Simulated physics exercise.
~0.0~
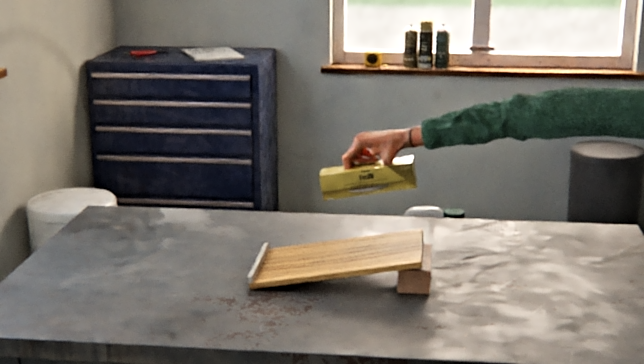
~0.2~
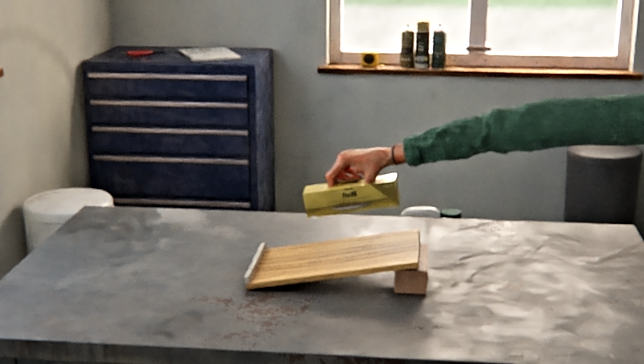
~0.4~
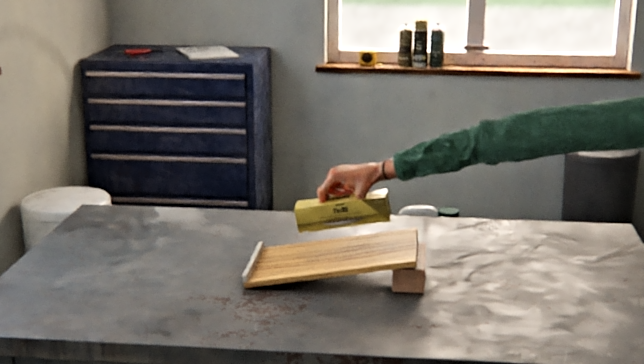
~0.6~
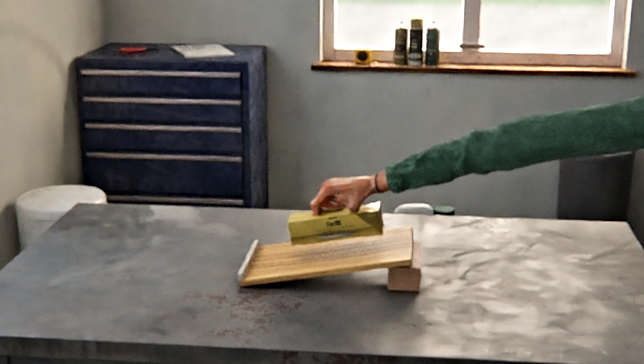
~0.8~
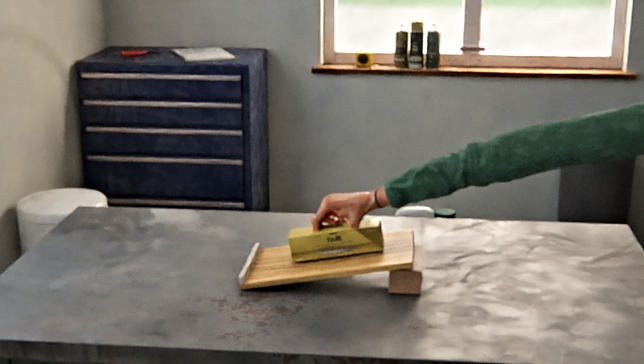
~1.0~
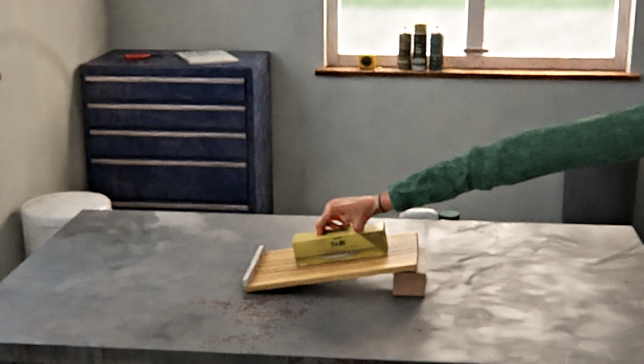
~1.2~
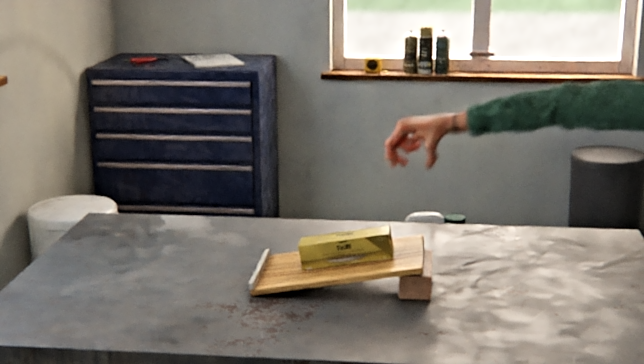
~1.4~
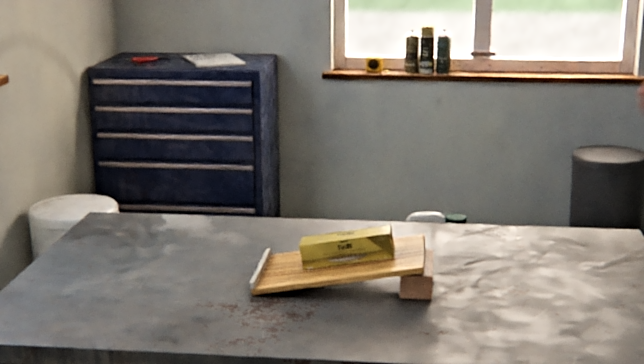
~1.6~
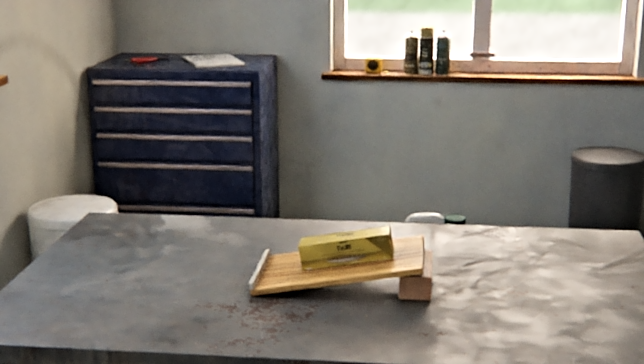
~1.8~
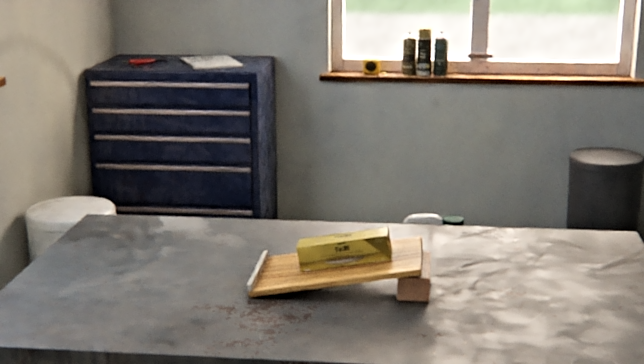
In the video, a hand in a green sleeve lowers a yellow carton onto a gently sloping wooden board propped on a block atop a gray table, then lets go and withdraws. The carton stays in place on the board.
